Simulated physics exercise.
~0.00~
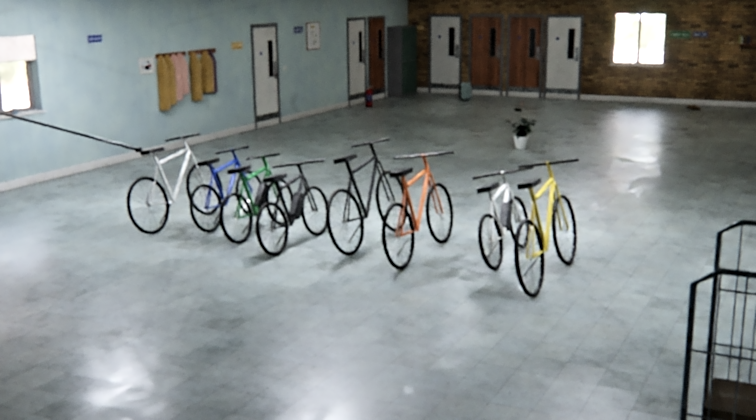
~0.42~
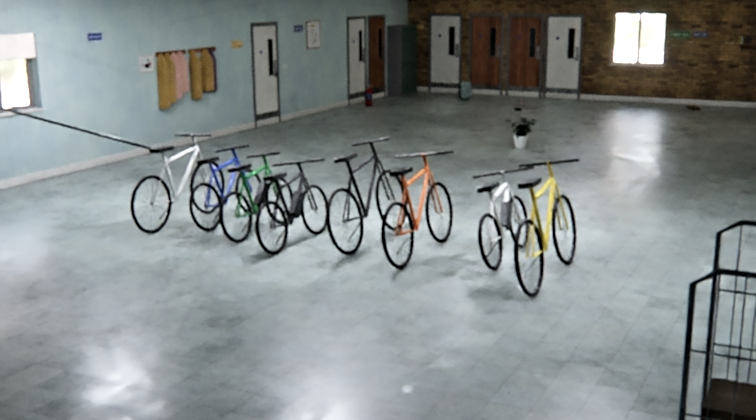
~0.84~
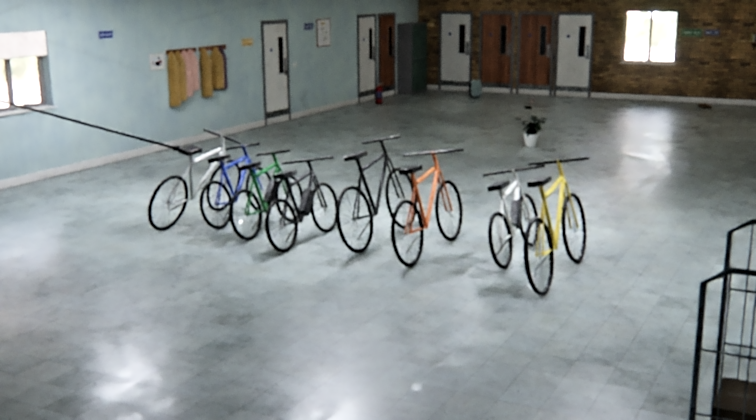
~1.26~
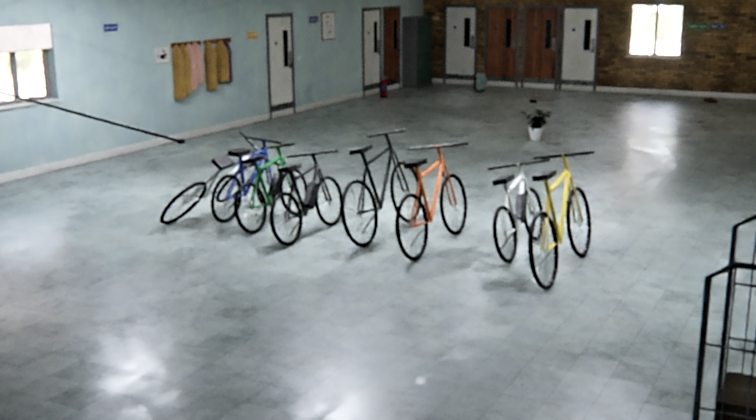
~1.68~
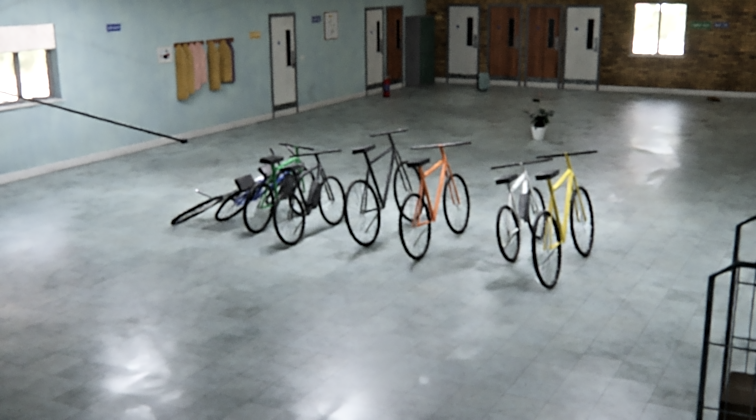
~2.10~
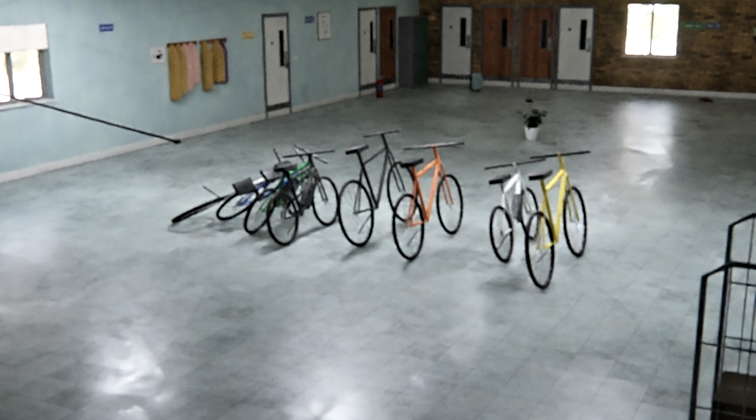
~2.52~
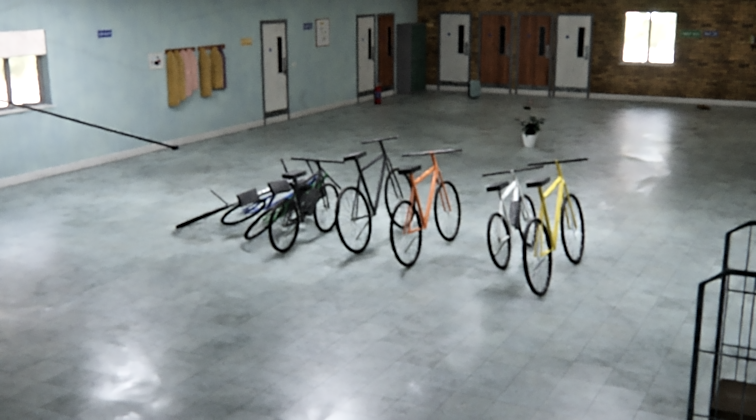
A pole tips the first bicycle, toppling the blue and green ones; five stay standing.
